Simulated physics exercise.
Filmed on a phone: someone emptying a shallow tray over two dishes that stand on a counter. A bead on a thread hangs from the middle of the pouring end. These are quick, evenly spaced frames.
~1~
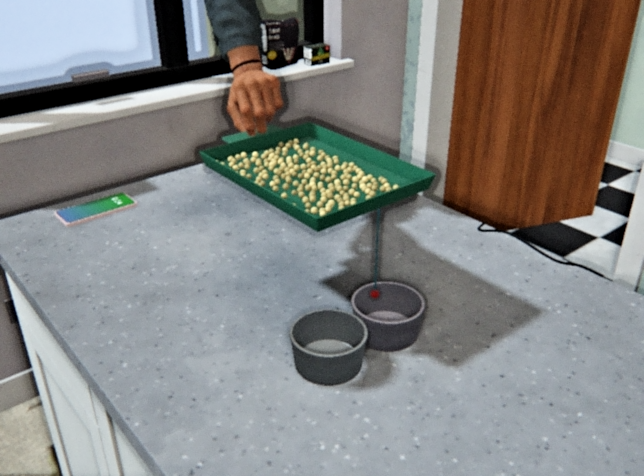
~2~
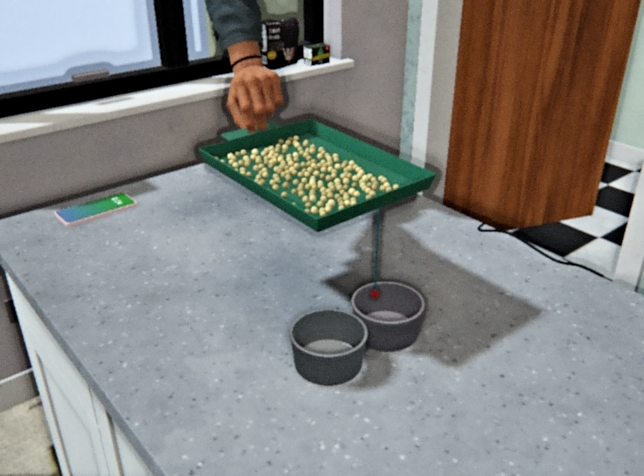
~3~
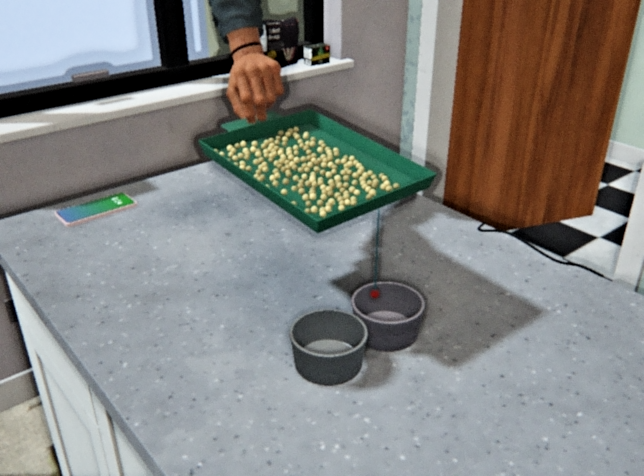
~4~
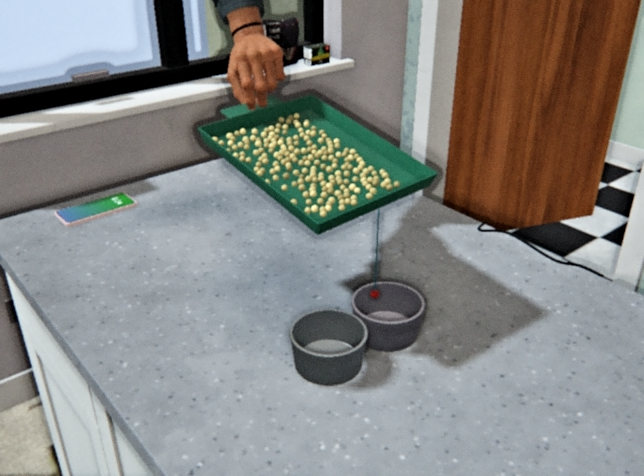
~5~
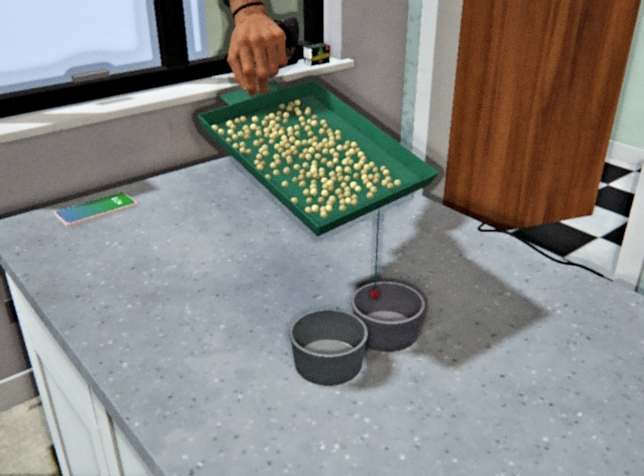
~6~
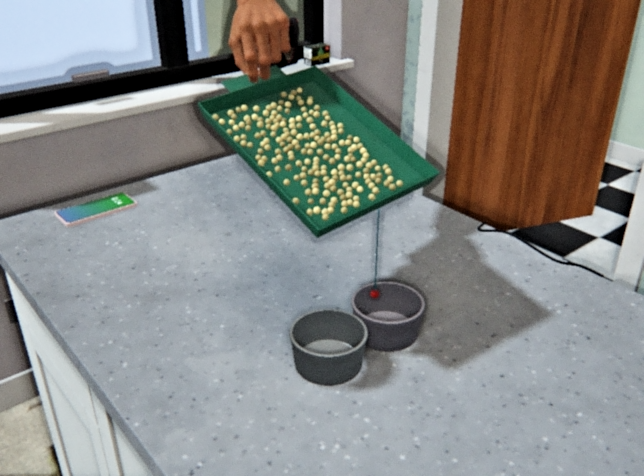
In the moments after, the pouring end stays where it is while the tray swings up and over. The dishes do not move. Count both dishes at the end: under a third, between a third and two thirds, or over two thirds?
Caught overall: From one third to two thirds.
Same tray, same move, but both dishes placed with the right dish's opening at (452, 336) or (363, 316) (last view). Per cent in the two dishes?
About 10 and 60 per cent.
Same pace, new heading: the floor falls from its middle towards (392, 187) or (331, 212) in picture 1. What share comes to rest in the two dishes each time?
About 10 and 80 per cent.
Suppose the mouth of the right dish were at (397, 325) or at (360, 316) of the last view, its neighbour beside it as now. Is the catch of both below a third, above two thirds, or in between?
First over two thirds, then between a third and two thirds.
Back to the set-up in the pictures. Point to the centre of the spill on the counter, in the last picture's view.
Near (394, 403).
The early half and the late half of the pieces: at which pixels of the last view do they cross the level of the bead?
Early half (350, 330), late half (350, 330).
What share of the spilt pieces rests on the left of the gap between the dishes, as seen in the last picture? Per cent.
Close to 10 per cent.
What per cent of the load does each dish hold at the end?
Left dish: 60 %, right dish: 0 %.
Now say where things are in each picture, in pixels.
Corners of the pouring end at (318, 215) and (430, 174), level; middle of the load at (305, 173), soya beans; left dish at (353, 363); right dish at (412, 330); bead on its thread at (375, 294), in the first frame.
Corners of the pouring end at (318, 216) and (430, 174), level; middle of the load at (305, 171), in the second frame.
Corners of the pouring end at (318, 217) and (430, 173), tipped barely, lowest at the left corner; middle of the load at (305, 166), in the third frame.
Corners of the pouring end at (319, 220) and (431, 172), tipped a little, lowest at the left corner; middle of the load at (305, 159), in the fourth frame.
Corners of the pouring end at (319, 222) and (433, 172), tipped clearly, lowest at the left corner; middle of the load at (306, 152), in the fifth frame.
Corners of the pouring end at (320, 225) and (434, 171), tipped clearly, lowest at the left corner; middle of the load at (308, 146); left dish at (353, 363); right dish at (412, 330), in the sixth frame.
Soon, tray tipped steeply; nearly all on the tray; a small part in the air.
A while on, tray tipped past a quarter turn; about half on the tray; a small part in the left dish; a stray few in the right dish; about a quarter outside both; about a quarter in the air.
Towards the end, tray tipped past a quarter turn; about half in the left dish; a stray few in the right dish; about half outside both.
Finally, tray tipped past a quarter turn; about half in the left dish; a stray few in the right dish; about half outside both.
